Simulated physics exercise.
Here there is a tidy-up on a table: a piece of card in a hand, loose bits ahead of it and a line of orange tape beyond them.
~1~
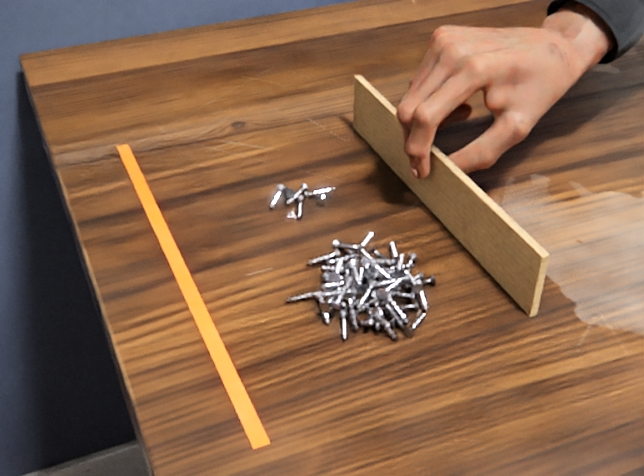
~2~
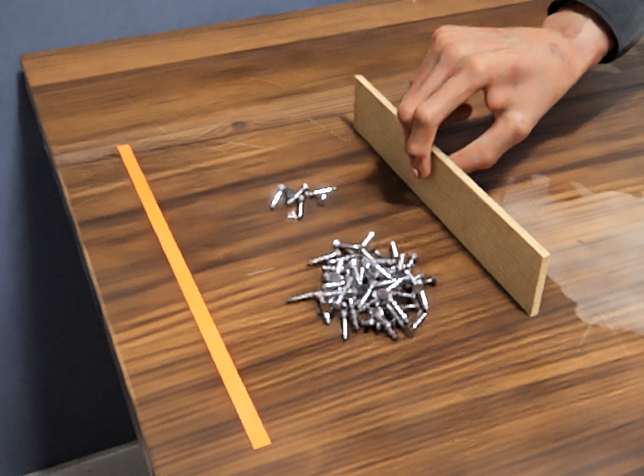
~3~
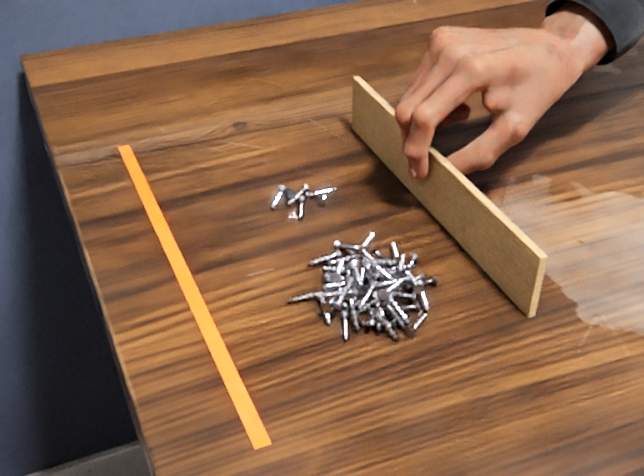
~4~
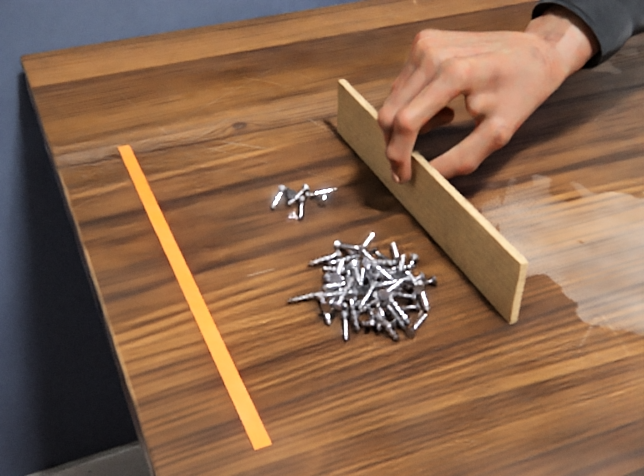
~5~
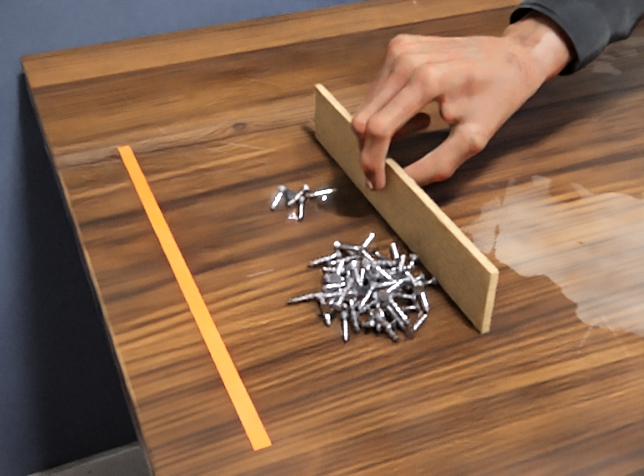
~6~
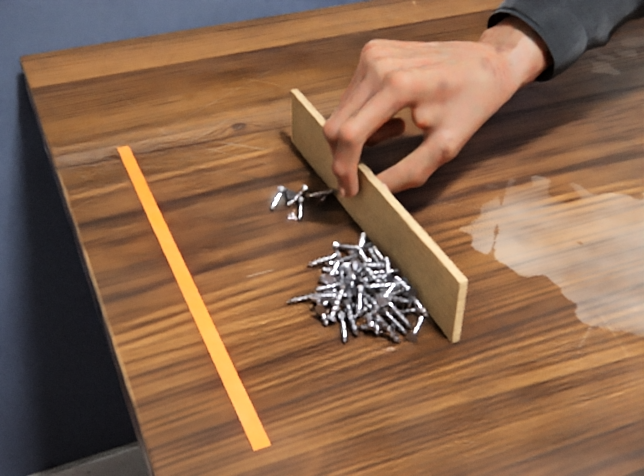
The video shows a hand holding an upright piece of card on a wooden table, at first still, then sliding it left toward two piles of small metal screws until it meets them, with orange tape lying beyond.
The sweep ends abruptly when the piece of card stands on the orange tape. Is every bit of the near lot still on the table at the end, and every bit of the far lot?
In order: The near lot loses some bits, the far lot loses nothing.
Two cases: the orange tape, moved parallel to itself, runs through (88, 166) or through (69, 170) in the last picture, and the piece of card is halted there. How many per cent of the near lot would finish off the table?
Off the table: Some 80 per cent first, 90 per cent second.
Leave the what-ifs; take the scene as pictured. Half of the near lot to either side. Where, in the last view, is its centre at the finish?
Resting middle: Approx. (172, 347).
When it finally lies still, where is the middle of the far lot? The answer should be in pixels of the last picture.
Probably somewhere close to (136, 235).
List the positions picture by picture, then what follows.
The first frame shows piece of card (522, 267), at rest; orange tape (127, 156), about a palm's width from the edge; edge at (95, 293); near lot (376, 292), some steel screws; far lot (296, 196), a few steel screws.
The second frame shows piece of card (523, 267), at rest; far lot (296, 196).
The third frame shows piece of card (521, 268); near lot (377, 292).
The fourth frame shows piece of card (502, 274); far lot (297, 197).
The fifth frame shows piece of card (474, 283); near lot (377, 293).
The sixth frame shows piece of card (444, 292); orange tape (128, 158); edge at (96, 294); near lot (368, 286), roughly a quarter pushed along; far lot (296, 198).
Then, 0.42 s later than the last frame, piece of card still moving, near (265, 192); near lot all on the table, its front near (225, 329); far lot all on the table, its front near (223, 197).
Then, 0.87 s later than the last frame, piece of card stopped at the orange tape; near lot all on the table, its front near (108, 344); far lot all on the table, its front near (126, 217).
Then, 1.15 s later than the last frame, piece of card stopped at the orange tape; near lot about a tenth over the edge; far lot all on the table, its front near (136, 275).
When it is over, piece of card stopped at the orange tape; near lot about a tenth over the edge; far lot all on the table, its front near (136, 275).
